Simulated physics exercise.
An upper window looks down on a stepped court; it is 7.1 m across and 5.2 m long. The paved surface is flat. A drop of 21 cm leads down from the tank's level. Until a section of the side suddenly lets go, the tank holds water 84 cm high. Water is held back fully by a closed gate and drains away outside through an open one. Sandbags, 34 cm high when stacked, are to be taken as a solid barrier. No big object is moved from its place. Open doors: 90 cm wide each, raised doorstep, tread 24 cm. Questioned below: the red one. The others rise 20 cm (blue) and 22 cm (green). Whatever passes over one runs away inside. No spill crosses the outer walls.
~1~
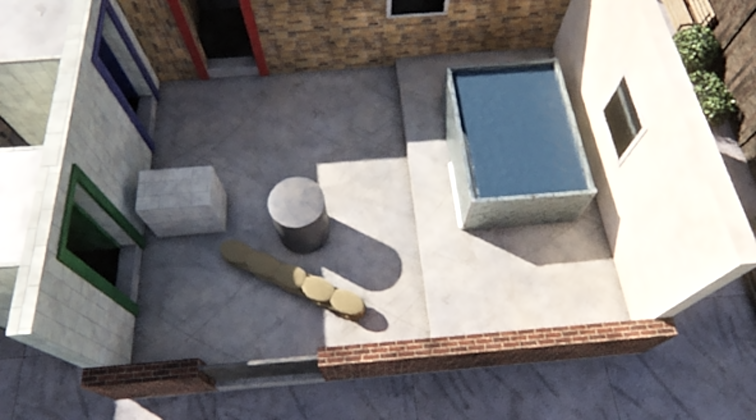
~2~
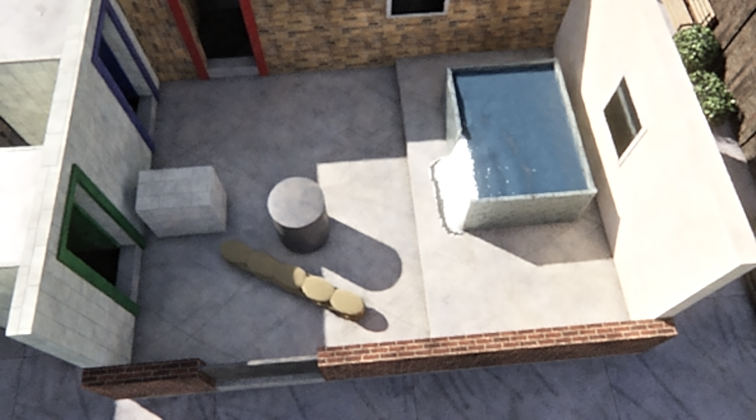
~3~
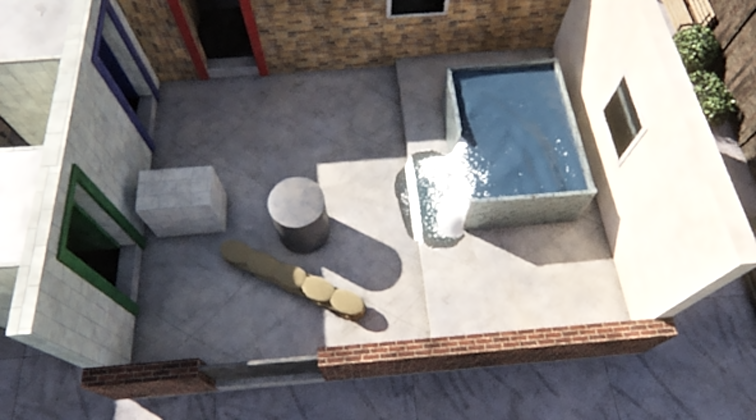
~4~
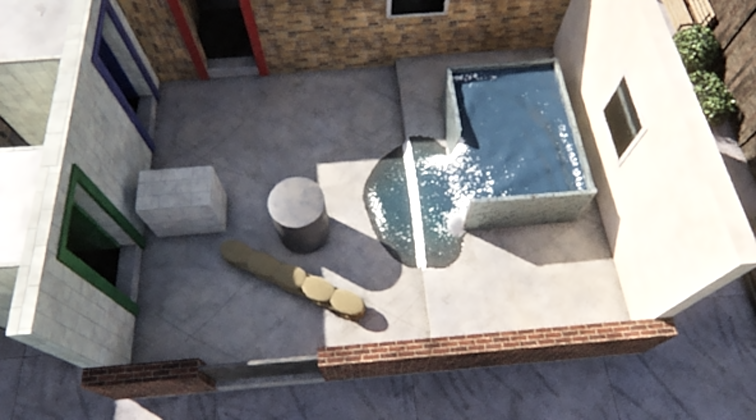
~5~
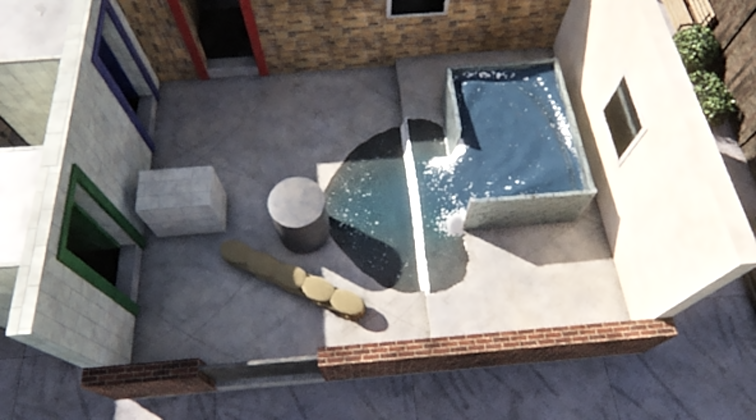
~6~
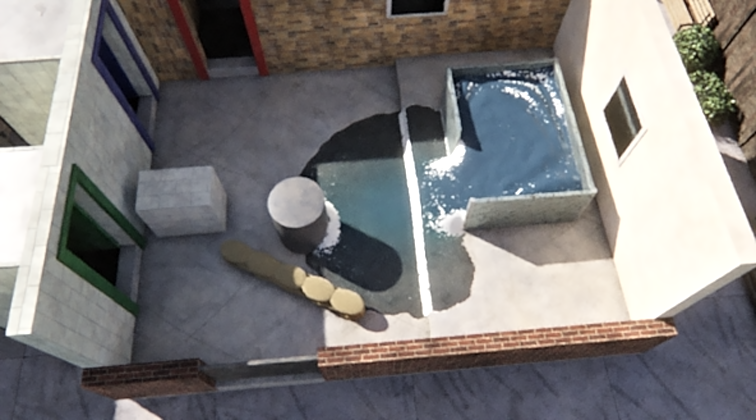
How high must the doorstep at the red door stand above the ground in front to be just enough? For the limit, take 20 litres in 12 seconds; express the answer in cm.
20 cm.
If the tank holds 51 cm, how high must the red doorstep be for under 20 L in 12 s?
11.0 cm.
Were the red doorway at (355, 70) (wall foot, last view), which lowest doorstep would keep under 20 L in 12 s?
Roughly 15 cm, give or take.
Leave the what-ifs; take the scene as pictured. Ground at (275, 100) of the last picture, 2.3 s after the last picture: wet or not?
Looks like it's soaked.
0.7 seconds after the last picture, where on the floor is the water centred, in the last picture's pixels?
(448, 180), roughly.
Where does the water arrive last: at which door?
Green.
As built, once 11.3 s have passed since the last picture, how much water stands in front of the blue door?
About 14.0 cm.
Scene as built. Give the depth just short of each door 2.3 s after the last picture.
Blue door: 28 cm; green door: 10 cm; red door: 19 cm.
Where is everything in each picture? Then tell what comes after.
In the first frame, still water, 84 cm deep, in the tank at (516, 129); the red door at (221, 36) is dry.
In the second frame, the gap is at (462, 183), the front 0.3 m out at (436, 179); the back of the tank holds 84 cm.
In the third frame, the front is at (404, 205), 0.9 m from the gap at (462, 185); 1.1 m2 of floor is wet, 84 cm left at the back.
In the fourth frame, water pours out at (462, 186) and has run 1.4 m, to (370, 207); about 10 cm deep outside, 78 cm at the back.
In the fifth frame, the gap is at (462, 186), the front 2.1 m out at a hidden place; the back of the tank holds 70 cm.
In the sixth frame, the front is at a hidden place, 2.7 m from the gap at (462, 186); 6.3 m2 of floor is wet, 73 cm left at the back; 2.3 m in a straight line remain to the red door at (221, 36).
Then, 0.7 s after the last picture water covers 40 % of the floor, deepest (57 cm) near (308, 277); it has not reached the red door.
Then, 2.3 s after the last picture water covers 60 % of the floor, deepest (38 cm) near (159, 88); 19 cm at the red door, 0 litres in over its 22 cm doorstep.
Then, 11.3 s after the last picture water covers 65 % of the floor, deepest (22 cm) near (131, 364); 12 cm at the red door, 10 litres in over its 22 cm doorstep.
At the red door as built, the water peaked near 26 cm, 2.7 s after the last picture.
With a doorstep of 16.5 cm, 54 litres would have come in within the 12 s; with 22.5 cm, 9 litres. So under 20 litres takes about 20 cm.
